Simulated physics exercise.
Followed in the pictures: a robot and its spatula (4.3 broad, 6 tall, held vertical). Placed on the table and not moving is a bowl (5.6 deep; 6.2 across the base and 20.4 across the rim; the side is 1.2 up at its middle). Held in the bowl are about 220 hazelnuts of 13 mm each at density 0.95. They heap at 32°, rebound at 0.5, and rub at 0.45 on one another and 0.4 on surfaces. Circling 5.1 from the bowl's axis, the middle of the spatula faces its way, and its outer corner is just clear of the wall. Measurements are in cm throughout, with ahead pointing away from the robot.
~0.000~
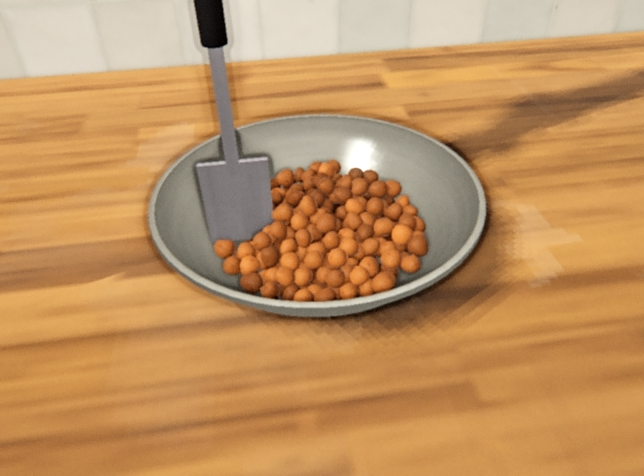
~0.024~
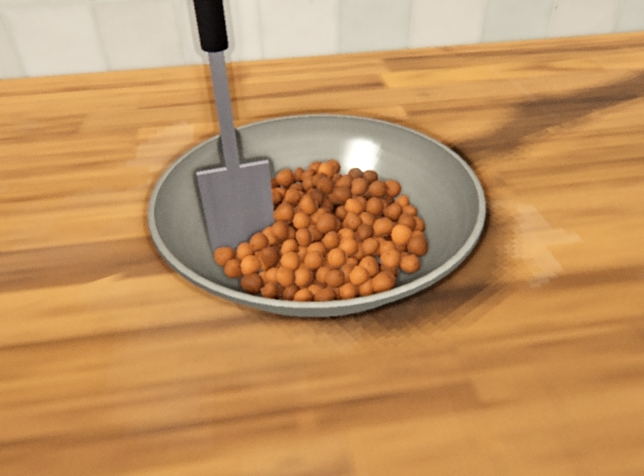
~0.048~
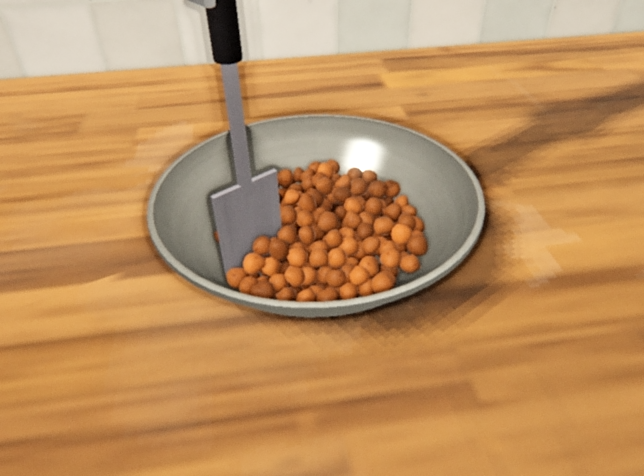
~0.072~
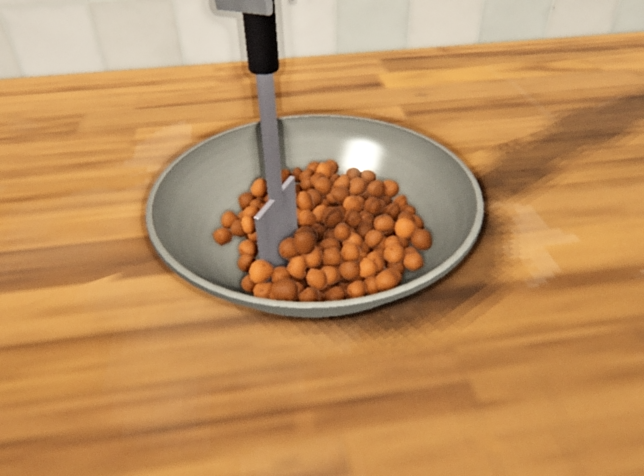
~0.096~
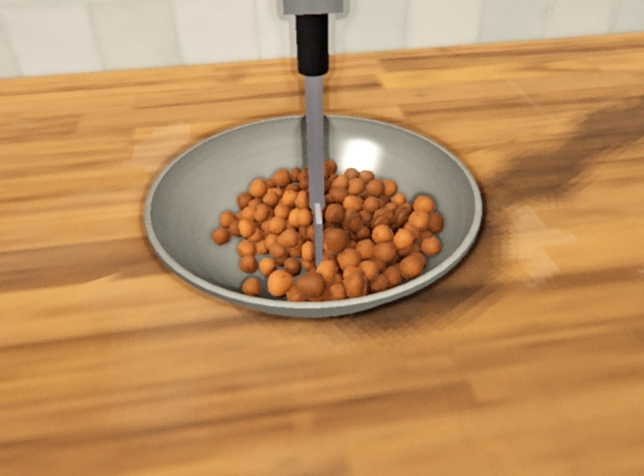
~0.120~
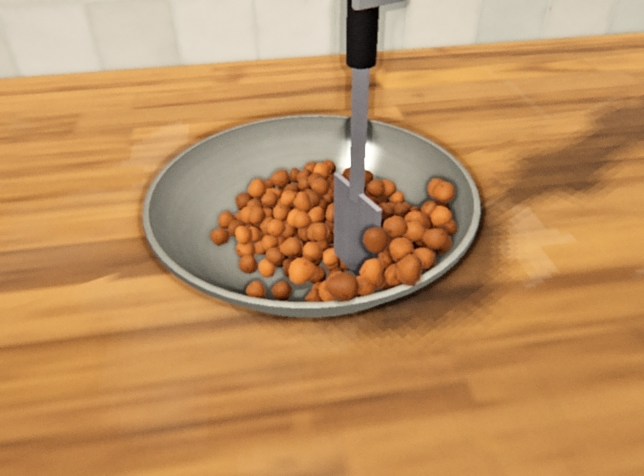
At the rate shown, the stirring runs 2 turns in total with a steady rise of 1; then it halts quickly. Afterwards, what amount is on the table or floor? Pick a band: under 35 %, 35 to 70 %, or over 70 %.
35 to 70 %.
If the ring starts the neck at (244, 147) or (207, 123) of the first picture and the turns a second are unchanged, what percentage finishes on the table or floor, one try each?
I'd guess some 45 and 20 percent.
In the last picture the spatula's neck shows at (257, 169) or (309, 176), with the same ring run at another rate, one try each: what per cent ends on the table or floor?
Around 10 and 35 per cent respectively.
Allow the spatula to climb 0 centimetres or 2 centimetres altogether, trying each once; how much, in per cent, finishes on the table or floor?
That gives about 60 per cent and 40 per cent, in order.
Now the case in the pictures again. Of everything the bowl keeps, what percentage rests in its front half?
Near 50 per cent of what stays in the bowl.
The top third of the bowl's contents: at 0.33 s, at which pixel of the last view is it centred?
The top third is centred near (207, 192) in the last picture.
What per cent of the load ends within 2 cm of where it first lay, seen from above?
About 15 percent.
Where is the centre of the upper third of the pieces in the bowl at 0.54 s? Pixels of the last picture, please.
Roughly pixel (331, 237).
By 0.33 s, 346° round, highest piece 12 above the table; 144 in the bowl, 32 on the table or floor, 48 in flight or on the tool.
By 0.54 s, 220° round, highest piece 8 above the table; 117 in the bowl, 98 on the table or floor, 9 in flight or on the tool.
By 0.85 s, 0° round, highest piece 3 above the table; 114 in the bowl, 110 on the table or floor.
By 1.55 s, 0° round, highest piece 3 above the table; 114 in the bowl, 110 on the table or floor.
Final count, 114 in the bowl, 110 on the table or floor. That is 49 % on the table or floor.
